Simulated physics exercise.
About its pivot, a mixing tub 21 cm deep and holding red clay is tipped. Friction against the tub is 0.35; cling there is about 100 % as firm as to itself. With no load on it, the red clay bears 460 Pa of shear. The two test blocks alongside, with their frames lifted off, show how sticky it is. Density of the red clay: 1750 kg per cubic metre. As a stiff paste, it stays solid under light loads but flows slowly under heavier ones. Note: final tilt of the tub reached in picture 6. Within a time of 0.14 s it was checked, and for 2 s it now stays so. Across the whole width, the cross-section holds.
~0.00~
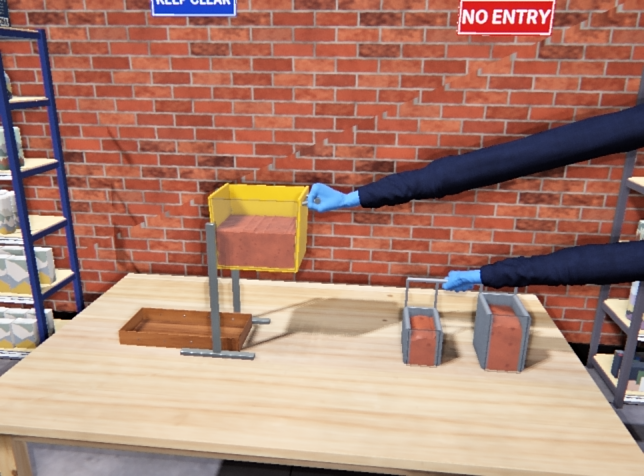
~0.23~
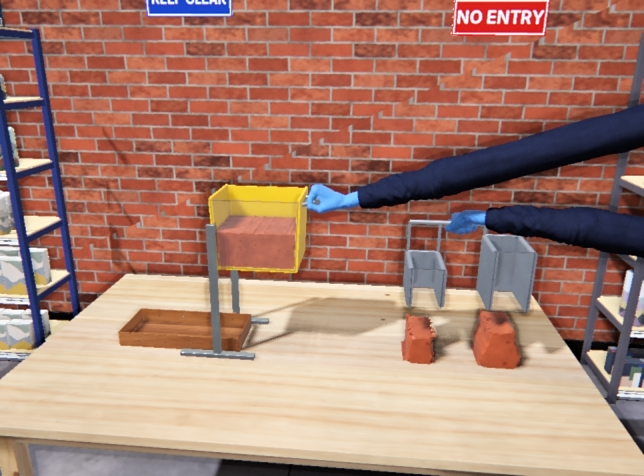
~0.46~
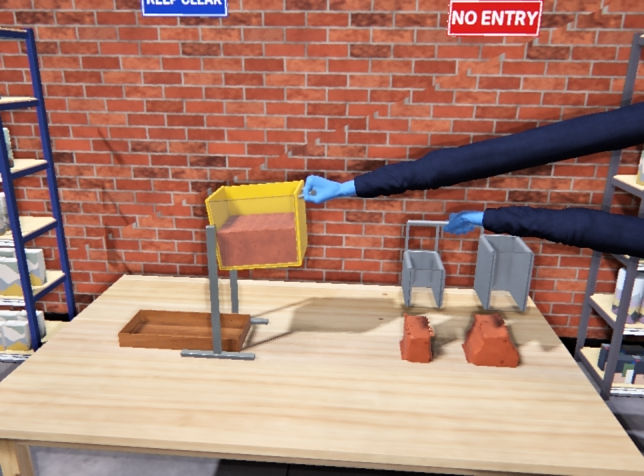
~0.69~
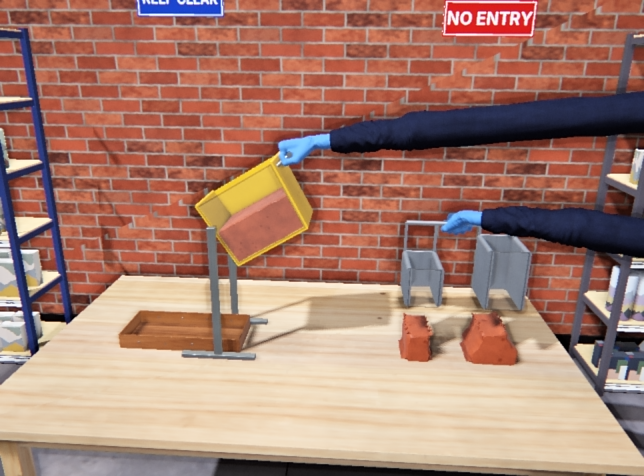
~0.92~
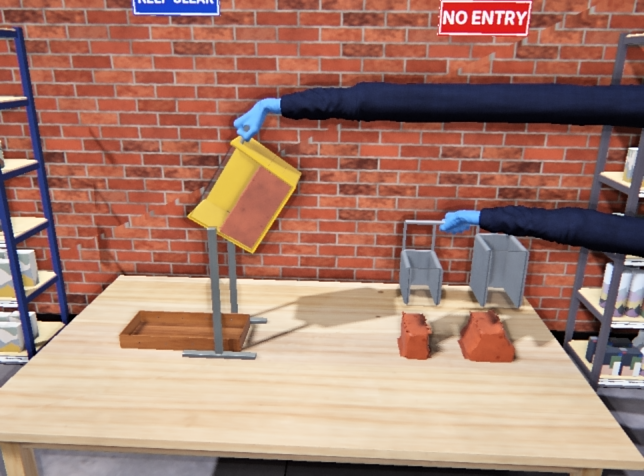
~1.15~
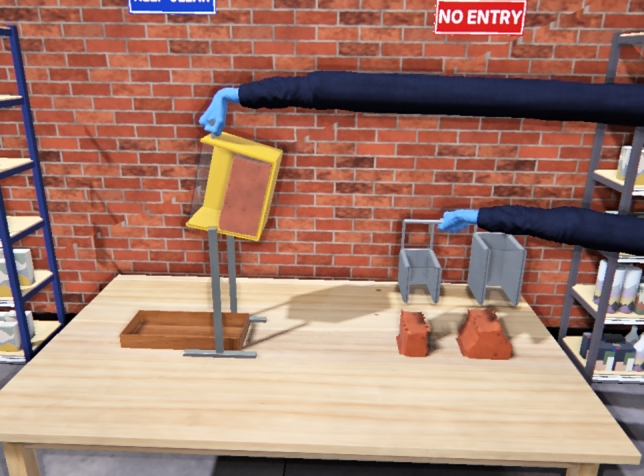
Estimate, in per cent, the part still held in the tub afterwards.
The part still in the tub is about 100 %.
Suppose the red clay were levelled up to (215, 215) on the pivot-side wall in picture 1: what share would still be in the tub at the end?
About 80 %.
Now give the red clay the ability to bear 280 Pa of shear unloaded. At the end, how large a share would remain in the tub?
I'd guess around 90 in a hundred.
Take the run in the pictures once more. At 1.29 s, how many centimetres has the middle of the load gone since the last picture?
It has moved close to 2 cm.
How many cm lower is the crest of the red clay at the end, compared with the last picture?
The top ends up some 6 cm below its level in the last picture.
After 1.29 s, the tub is at 76 degrees and holds 100 %.
After 1.46 s, the tub is at 76 degrees and holds 100 %.
After 1.63 s, the tub is at 76 degrees and holds 100 %.
After 1.80 s, the tub is at 76 degrees and holds 100 %.
After 3.15 s, the tub is at 76 degrees and holds 100 %.
